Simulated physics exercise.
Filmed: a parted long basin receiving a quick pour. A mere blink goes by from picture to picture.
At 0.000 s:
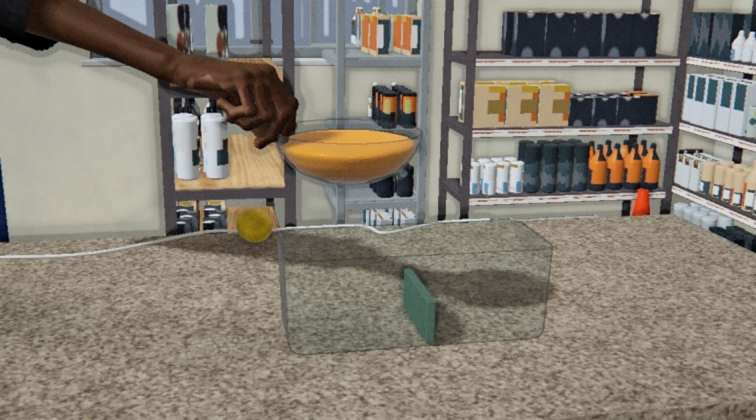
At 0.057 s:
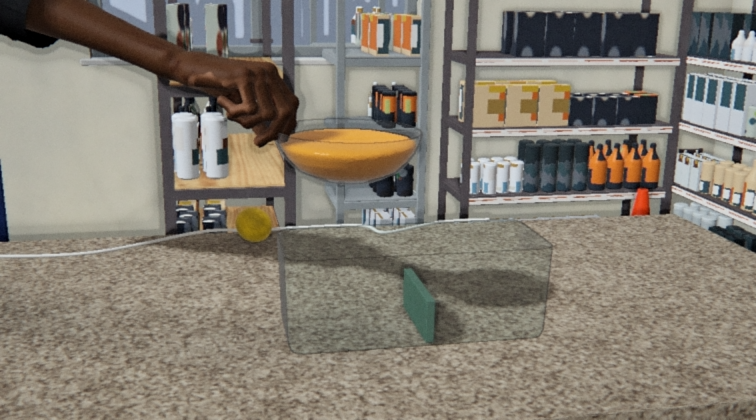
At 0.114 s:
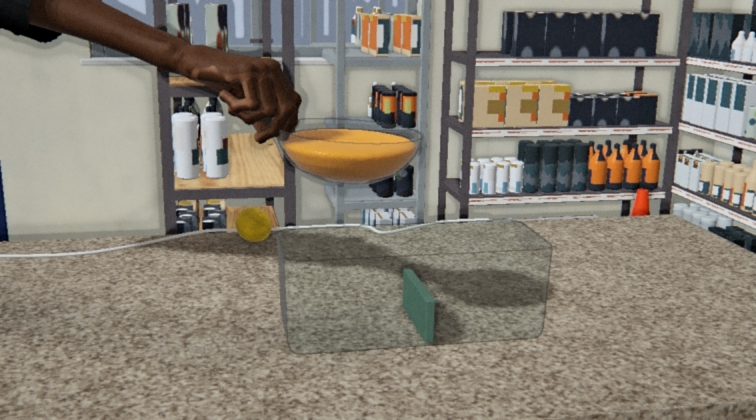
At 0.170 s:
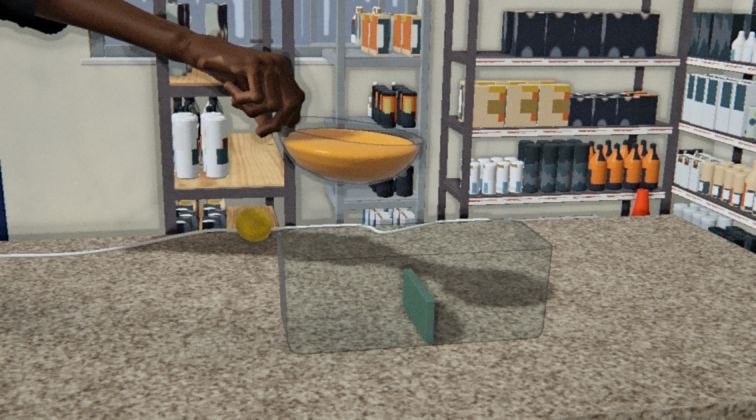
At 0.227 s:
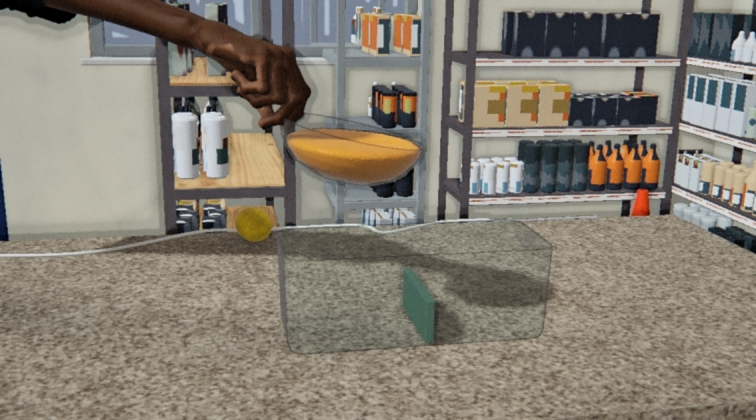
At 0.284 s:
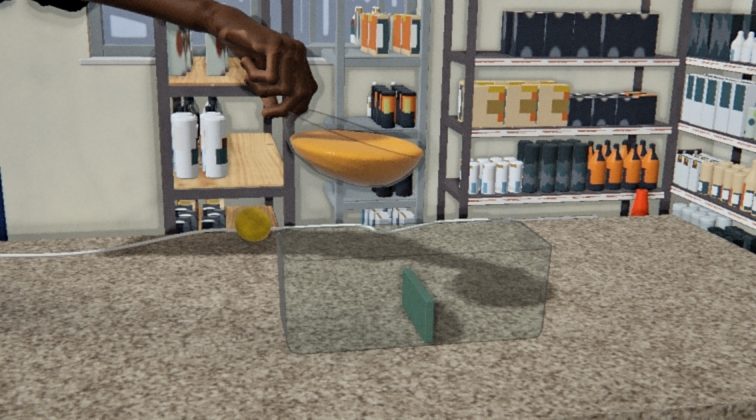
A hand tilting a clear bowl of orange juice gradually rightward above a divided glass basin on a speckled counter.
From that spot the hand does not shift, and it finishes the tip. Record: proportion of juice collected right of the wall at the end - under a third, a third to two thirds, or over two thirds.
Greater than two thirds.
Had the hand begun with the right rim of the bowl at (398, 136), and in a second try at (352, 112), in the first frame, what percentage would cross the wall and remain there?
About 60 and 5 per cent.
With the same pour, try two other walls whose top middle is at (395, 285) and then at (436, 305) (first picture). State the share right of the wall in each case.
Result: 90 % first, 50 % second.
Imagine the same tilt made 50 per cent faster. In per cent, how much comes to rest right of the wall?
I'd estimate about 70 percent ends up there.
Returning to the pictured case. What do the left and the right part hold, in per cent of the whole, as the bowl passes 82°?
Left: 0 %; right: 65 %.
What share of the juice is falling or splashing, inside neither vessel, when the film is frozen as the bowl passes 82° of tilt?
Something like 20 per cent of it.
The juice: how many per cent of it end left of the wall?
Share approx. 20 %.
A moment on, the bowl is tipped on its side and 8 per cent is still to pour, 2 is left of the wall and 67 right of it.
Next, the bowl is tipped right over and 0 per cent is still to pour, 18 is left of the wall and 78 right of it.
Then the bowl is tipped right over and 0 per cent is still to pour, 18 is left of the wall and 78 right of it.
Later the bowl is tipped right over and 0 per cent is still to pour, 18 is left of the wall and 78 right of it.
Finally, 18 per cent lies left of the wall, 78 right of it and 4 outside.
